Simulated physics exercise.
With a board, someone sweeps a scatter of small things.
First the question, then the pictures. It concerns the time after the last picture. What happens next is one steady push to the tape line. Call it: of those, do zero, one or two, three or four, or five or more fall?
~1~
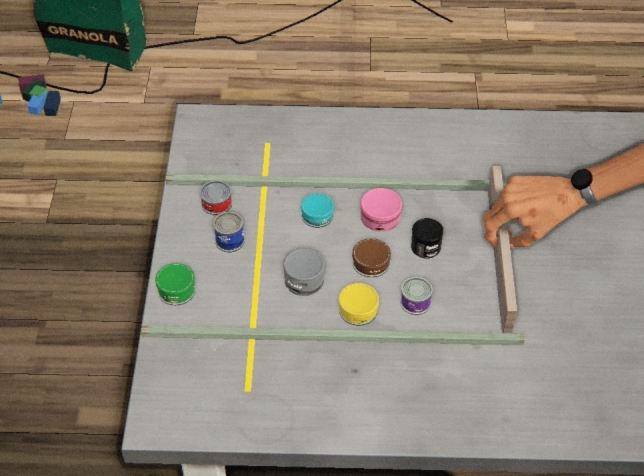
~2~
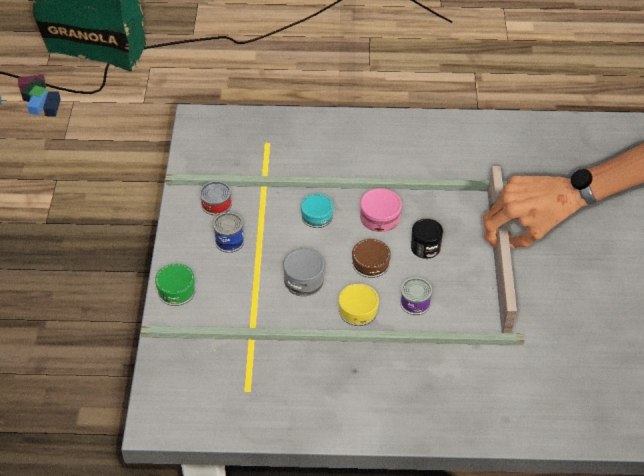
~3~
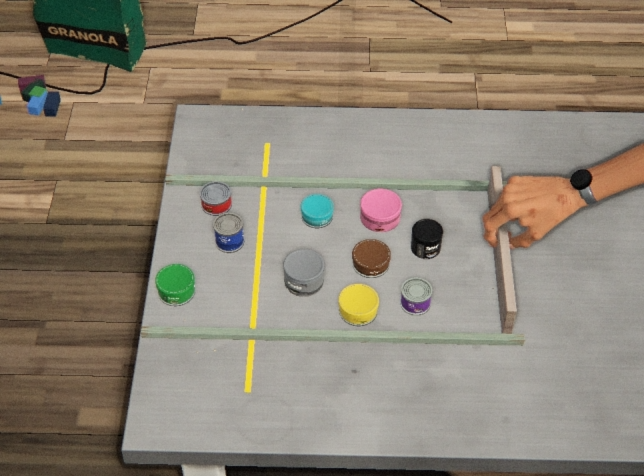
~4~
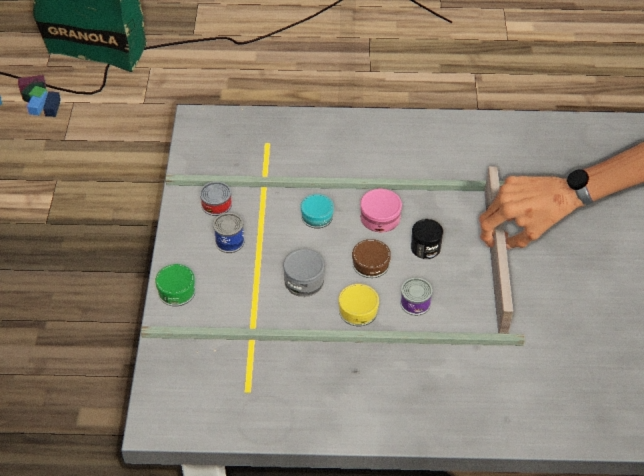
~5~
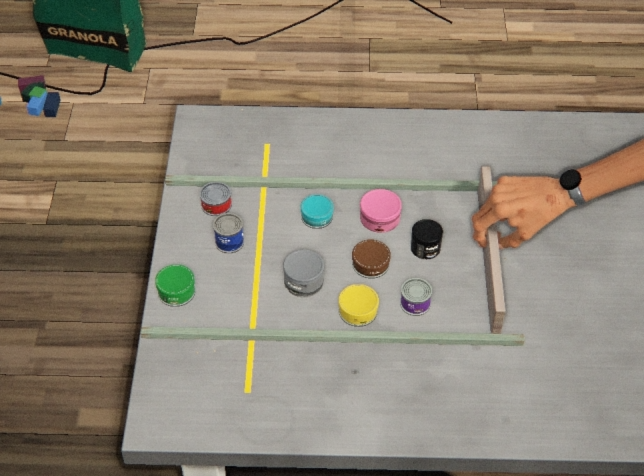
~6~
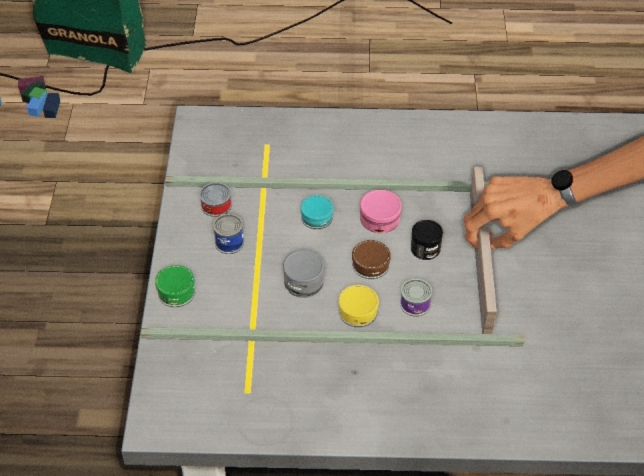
Zero fall.
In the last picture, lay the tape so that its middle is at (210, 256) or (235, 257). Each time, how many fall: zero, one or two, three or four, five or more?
In order: Either one or two and none at all.
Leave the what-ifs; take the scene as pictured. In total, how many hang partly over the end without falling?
Expected count: 0.
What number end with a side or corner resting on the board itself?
4.
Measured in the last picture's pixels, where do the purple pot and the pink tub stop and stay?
Purple pot: About (241, 287); pink tub: About (242, 207).
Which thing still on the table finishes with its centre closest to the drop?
That would be the green tin, which ends nearest.
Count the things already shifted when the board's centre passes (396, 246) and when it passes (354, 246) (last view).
Counting first: 5, next 7.
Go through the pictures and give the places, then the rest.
The first frame shows green tin (176, 284); red pot (216, 198); blue tin (229, 232); board (502, 247); tape (259, 256).
The second frame shows red pot (216, 198); yellow pot (358, 305).
The third frame shows blue tin (229, 233); brown tin (371, 259).
The fourth frame shows green tin (176, 285); purple pot (416, 297).
The fifth frame shows red pot (216, 199); board (491, 248).
The sixth frame shows green tin (176, 286); red pot (216, 199); blue tin (229, 234); board (482, 248); tape (258, 257).
A little later, none off yet; green tin at rest near (176, 286); red pot at rest near (216, 199); blue tin at rest near (229, 234).
When it is over, the number that fall off is zero.
